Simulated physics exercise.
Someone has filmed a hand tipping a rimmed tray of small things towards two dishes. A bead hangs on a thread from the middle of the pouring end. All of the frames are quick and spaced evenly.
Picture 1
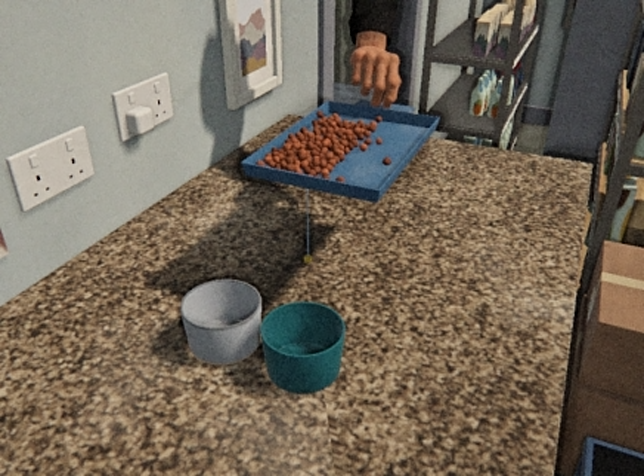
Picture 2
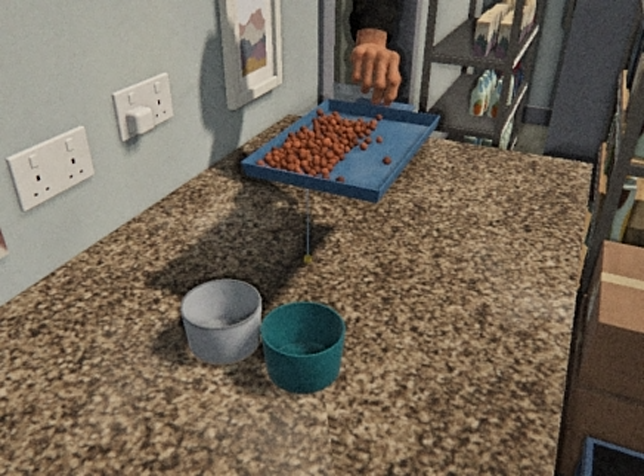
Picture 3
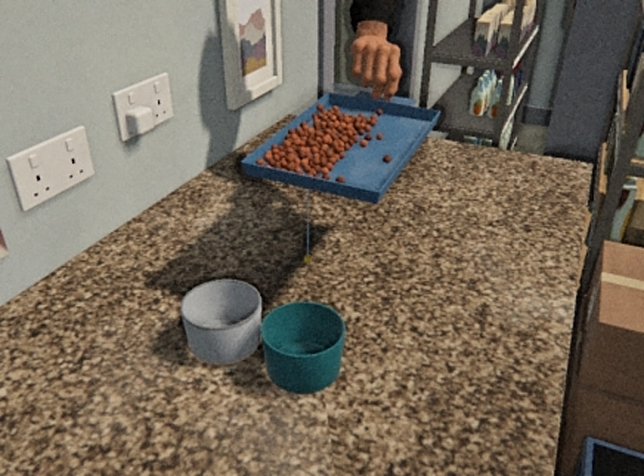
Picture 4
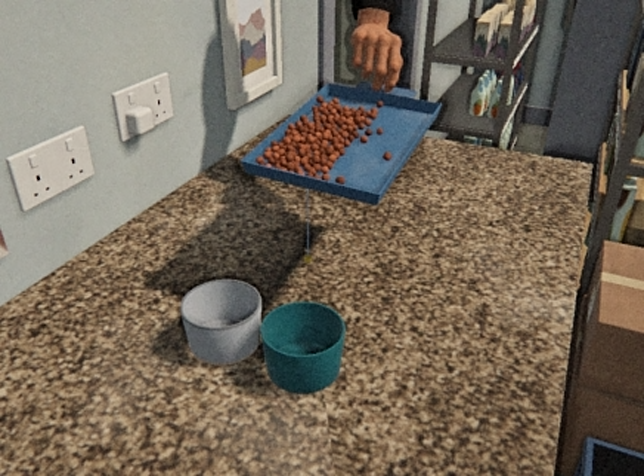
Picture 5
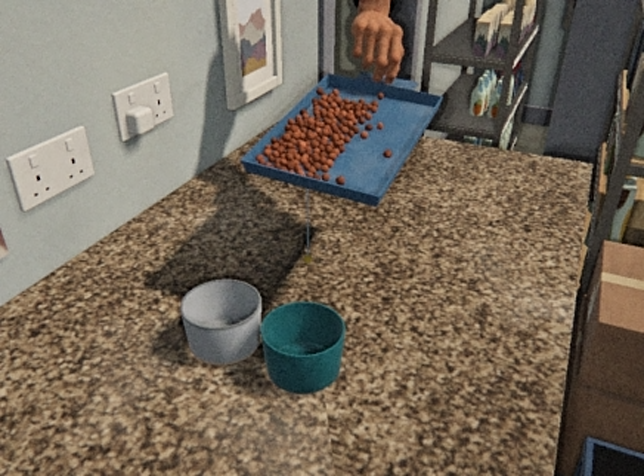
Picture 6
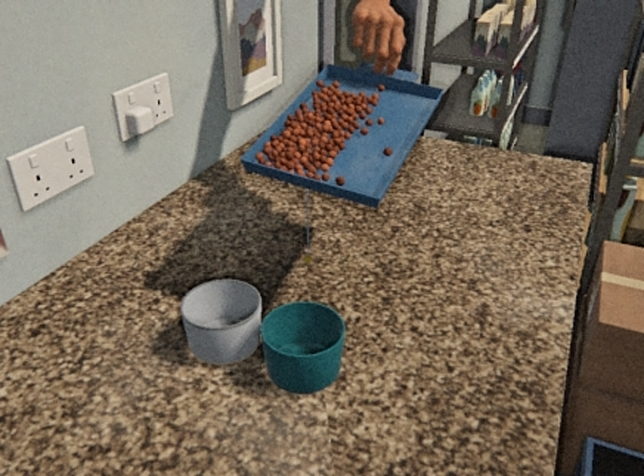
The clip opens on a blue rimmed tray of small reddish-brown pellets above a speckled counter, with a grey dish and a teal dish in front and a hand at the far end. The hand then rises slightly, gradually lifting the tray's far end while the pellets stay heaped mostly on the left.
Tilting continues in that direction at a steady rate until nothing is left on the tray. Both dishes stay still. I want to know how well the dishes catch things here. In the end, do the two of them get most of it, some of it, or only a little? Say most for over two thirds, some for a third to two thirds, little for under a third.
They get only a little.
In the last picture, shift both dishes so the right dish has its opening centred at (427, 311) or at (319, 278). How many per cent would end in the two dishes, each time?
60% for the first placement, 20% for the second.
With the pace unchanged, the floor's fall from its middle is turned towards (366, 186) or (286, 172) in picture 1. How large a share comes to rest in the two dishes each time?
I'd expect around 0 in a hundred first and around 0 in a hundred second.
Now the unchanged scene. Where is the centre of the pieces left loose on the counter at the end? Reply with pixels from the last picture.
Around (351, 340).
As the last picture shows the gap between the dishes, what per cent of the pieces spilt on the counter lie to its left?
That would be roughly 0 per cent.
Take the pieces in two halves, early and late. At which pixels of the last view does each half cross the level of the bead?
First half (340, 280); second half (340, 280).
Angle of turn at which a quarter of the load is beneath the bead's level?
105°.
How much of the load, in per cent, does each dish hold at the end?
I'd say some 0 in a hundred wind up in the left dish, and some 10 in a hundred in the right.
Soon, tray tipped steeply; nearly all on the tray; a stray few outside both; a stray few in the air.
A while on, tray tipped right over; nearly all on the tray; a small part outside both; a stray few in the air.
Towards the end, tray tipped past a quarter turn; a small part in the right dish; a stray few in the left dish; most outside both.
Finally, tray tipped past a quarter turn; a small part in the right dish; a stray few in the left dish; most outside both.
